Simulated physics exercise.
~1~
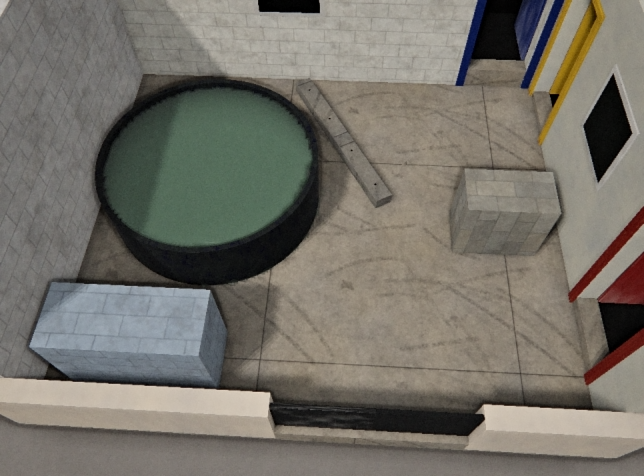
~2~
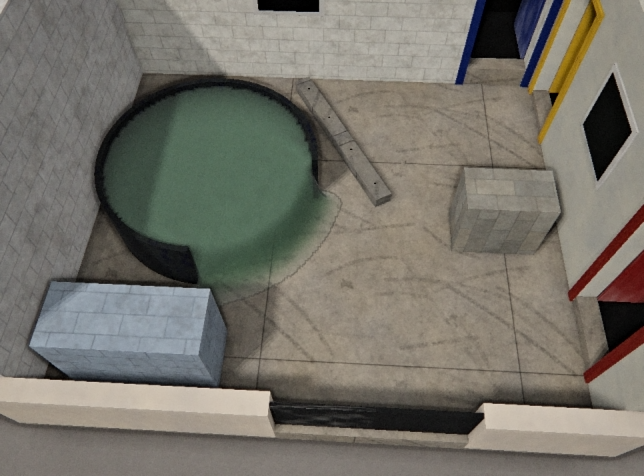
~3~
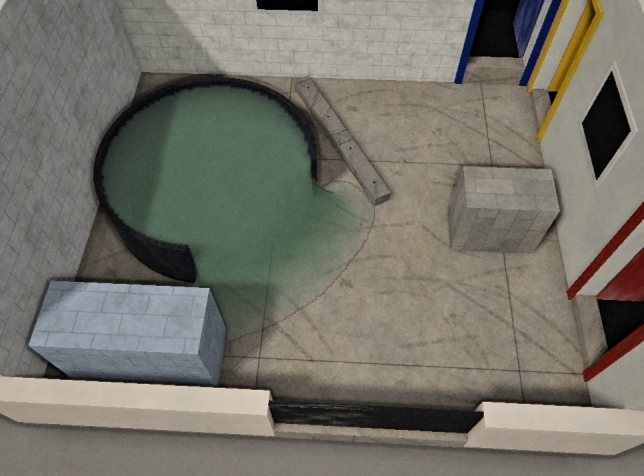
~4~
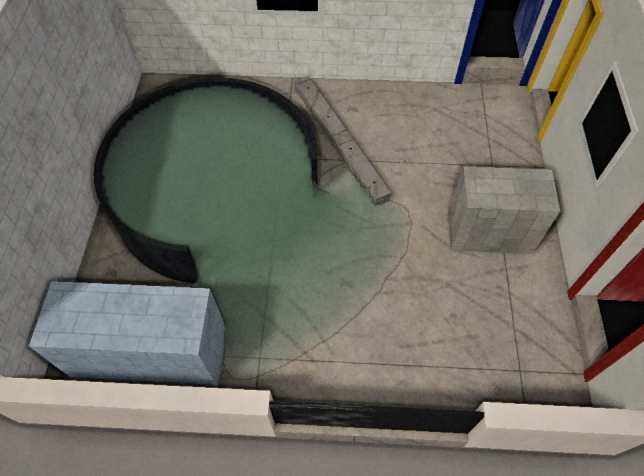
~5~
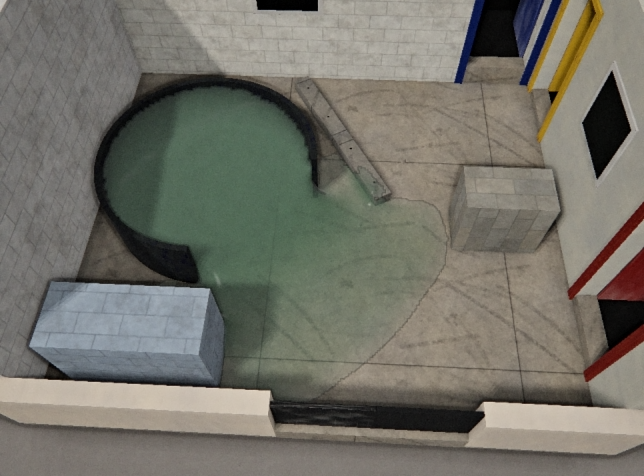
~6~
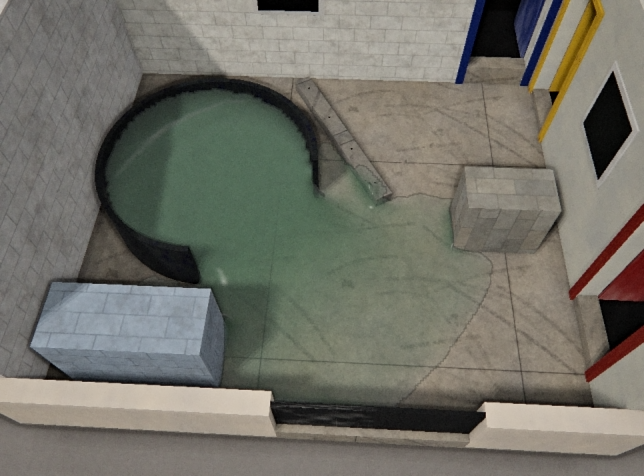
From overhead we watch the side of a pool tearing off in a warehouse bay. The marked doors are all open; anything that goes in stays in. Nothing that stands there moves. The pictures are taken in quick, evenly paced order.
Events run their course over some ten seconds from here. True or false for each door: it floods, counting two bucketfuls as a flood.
Red door - true; blue door - false; yellow door - true.
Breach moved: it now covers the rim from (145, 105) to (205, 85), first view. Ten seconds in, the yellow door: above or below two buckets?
Result for the yellow door: It ends up above.
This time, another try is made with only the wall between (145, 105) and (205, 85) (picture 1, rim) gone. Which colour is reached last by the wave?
It would be the door marked red.
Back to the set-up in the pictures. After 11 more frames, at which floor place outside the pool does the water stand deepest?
My best guess is roughly (592, 425).
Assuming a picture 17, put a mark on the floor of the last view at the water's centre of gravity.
The water's middle lies around (314, 270).
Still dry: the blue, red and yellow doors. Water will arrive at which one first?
First comes the red door.
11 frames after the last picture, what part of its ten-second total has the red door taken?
Around 10 %.
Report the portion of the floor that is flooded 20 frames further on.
It comes out near 80 percent.
A moment on, water covers 50 % of the floor; the red door wet at the sill, nothing in, the blue door not reached, the yellow door not reached.
Next, water covers 65 % of the floor; the red door over two buckets in, the blue door not reached, the yellow door not reached.
Then, water covers 80 % of the floor; the red door far over two buckets in, the blue door wet at the sill, nothing in, the yellow door wet at the sill, nothing in.
Later, water covers 95 % of the floor; the red door far over two buckets in, the blue door wet at the sill, nothing in, the yellow door over two buckets in.
In the end, water covers 95 % of the floor; the red door far over two buckets in, the blue door wet at the sill, nothing in, the yellow door over two buckets in.
